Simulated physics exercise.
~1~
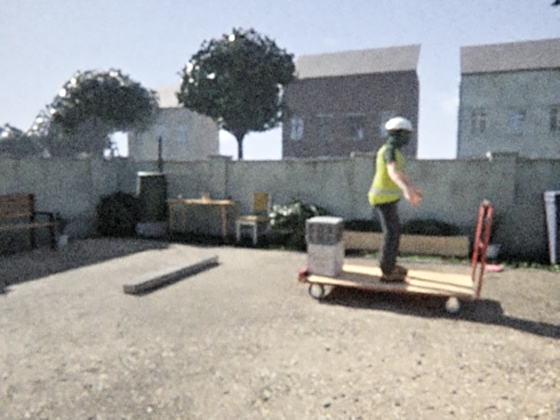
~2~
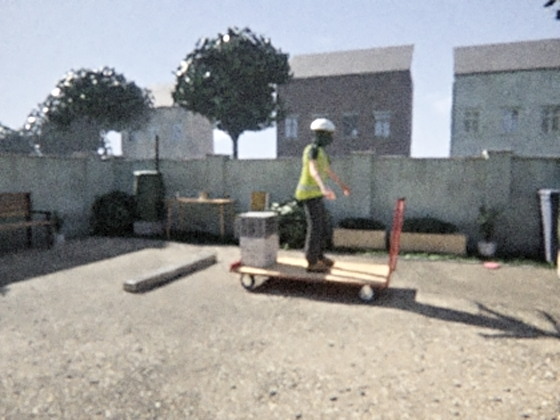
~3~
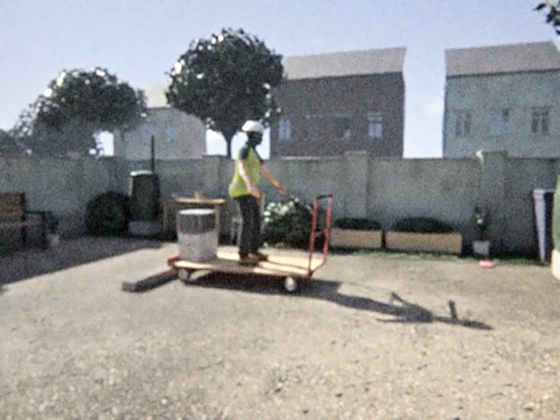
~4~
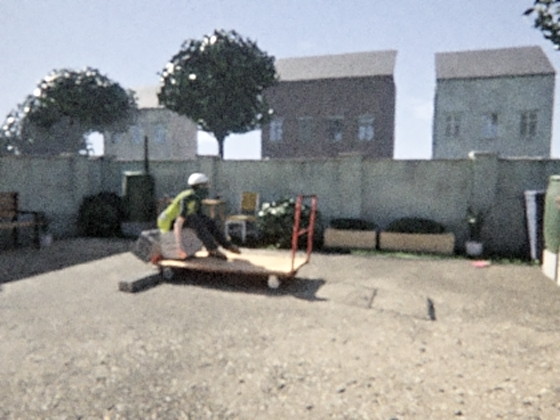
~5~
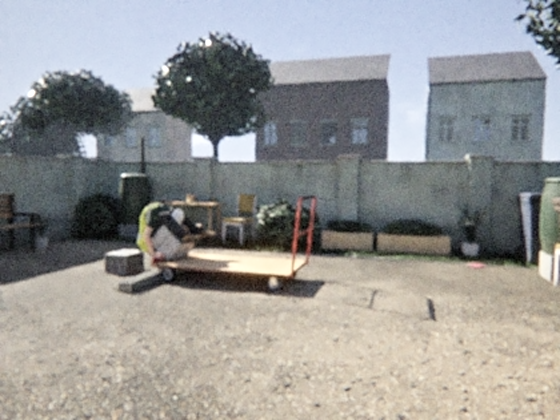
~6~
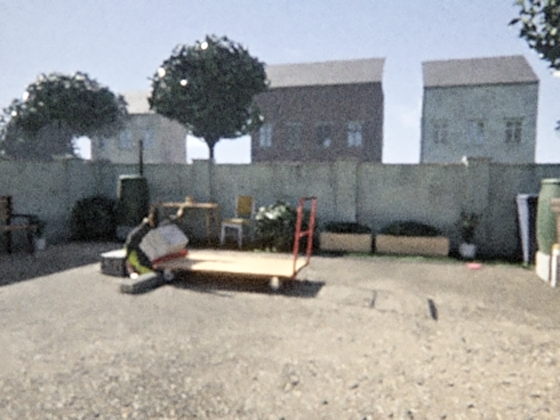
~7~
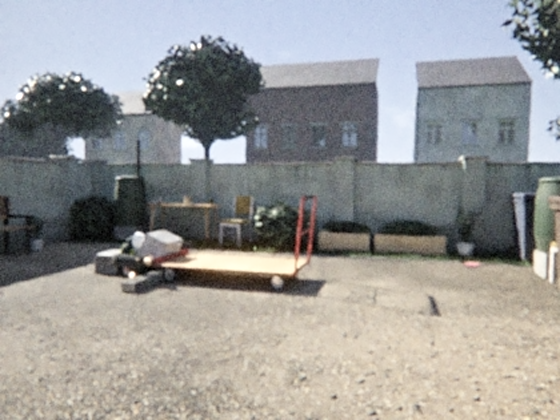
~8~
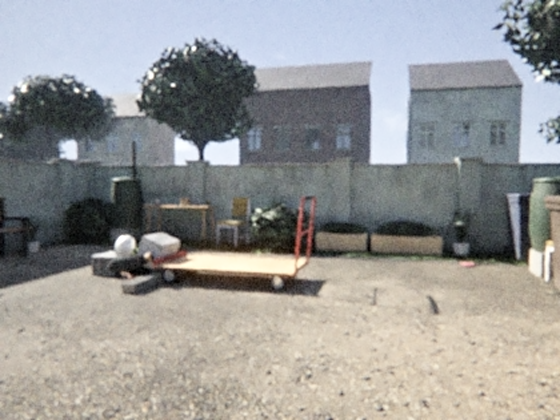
A worker riding a rolling trolley pitches off its front with two boxes at a kerb.
